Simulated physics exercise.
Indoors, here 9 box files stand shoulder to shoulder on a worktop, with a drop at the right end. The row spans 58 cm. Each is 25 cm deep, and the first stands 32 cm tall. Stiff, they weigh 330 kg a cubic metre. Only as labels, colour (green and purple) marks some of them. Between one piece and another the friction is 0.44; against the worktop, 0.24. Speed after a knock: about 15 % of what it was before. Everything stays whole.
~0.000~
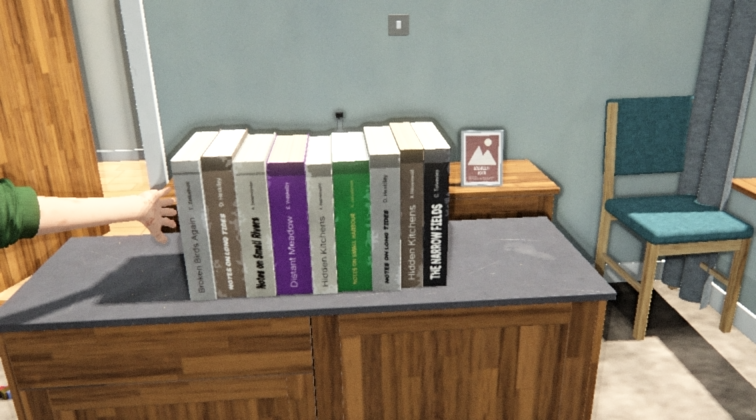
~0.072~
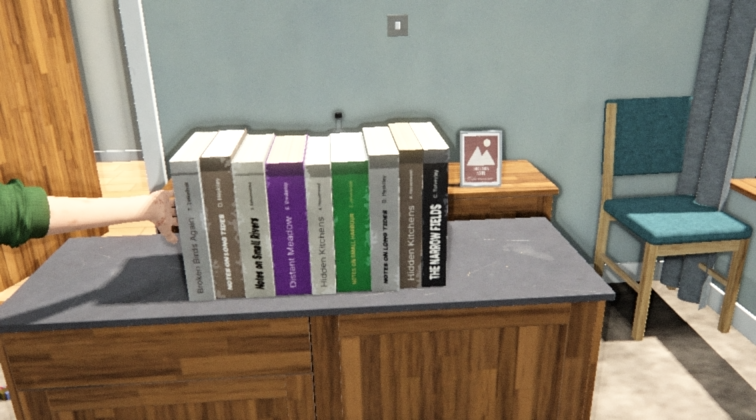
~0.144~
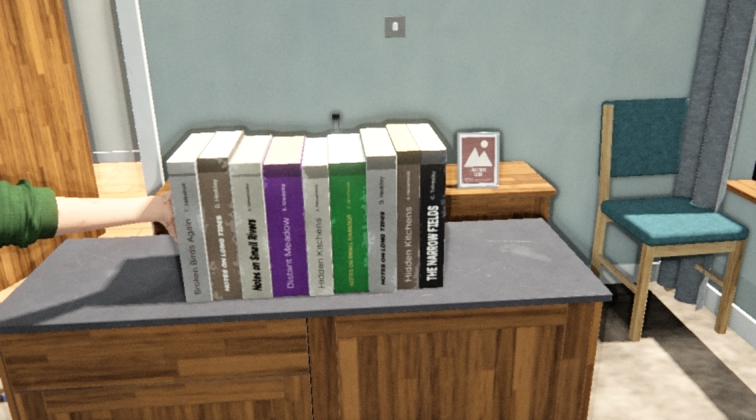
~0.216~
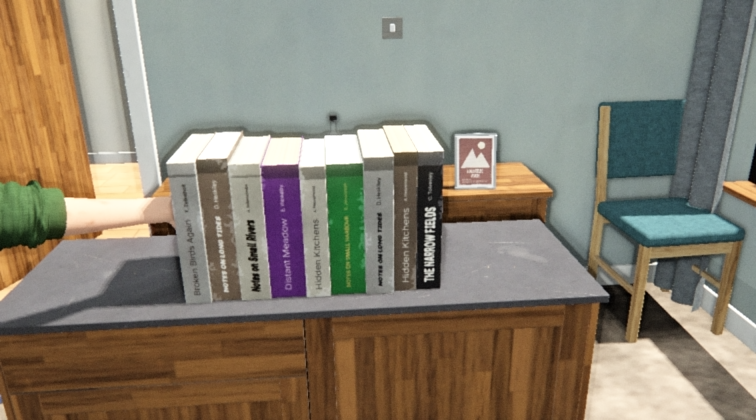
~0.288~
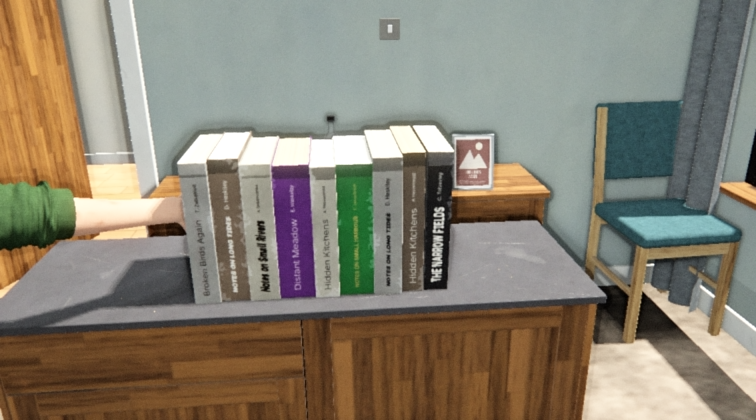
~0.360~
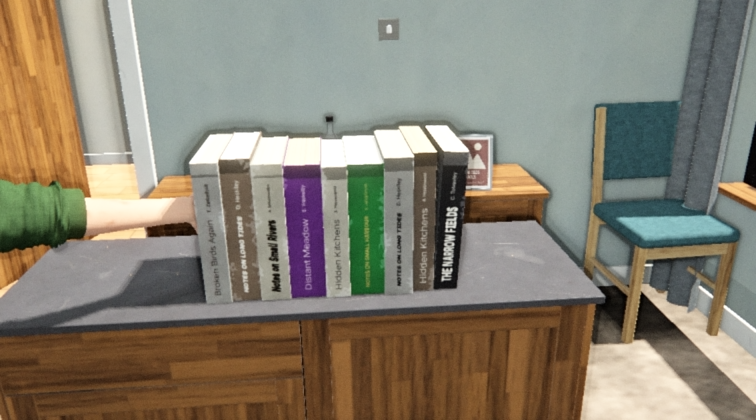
In a room with pale blue-green walls, a dark worktop on wooden cabinets is seen from the front and slightly above, the camera panning a little. A tight upright row of mostly grey book-like files, with one purple, one green and a black one at the right end, stands before a small framed picture and a teal chair. A green-sleeved hand reaches in from the left, meets the first file and pushes the row a short way right.
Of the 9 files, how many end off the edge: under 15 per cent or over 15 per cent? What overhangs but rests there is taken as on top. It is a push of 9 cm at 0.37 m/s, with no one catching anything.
Under 15 per cent.
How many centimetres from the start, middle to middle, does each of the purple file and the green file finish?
Moved: Purple 10, green 10.
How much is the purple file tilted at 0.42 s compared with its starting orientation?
It sits at about 0 degrees.
By 0.42 s, none of the 9 files off the edge, 9 disturbed; green file moved 7 cm; purple file moved 8 cm.
By 0.74 s, none of the 9 files off the edge, 9 disturbed; green file moved 10 cm; purple file moved 10 cm.
By 1.34 s, none of the 9 files off the edge, 9 disturbed; purple file moved 10 cm; green file moved 10 cm.
When it is over (2.8 s), none of the 9 files off the edge, 9 disturbed; green file moved 10 cm; purple file moved 10 cm. That is 0 per cent. In pixels of the last frame, middles, green file near (382, 211), purple file near (326, 213).
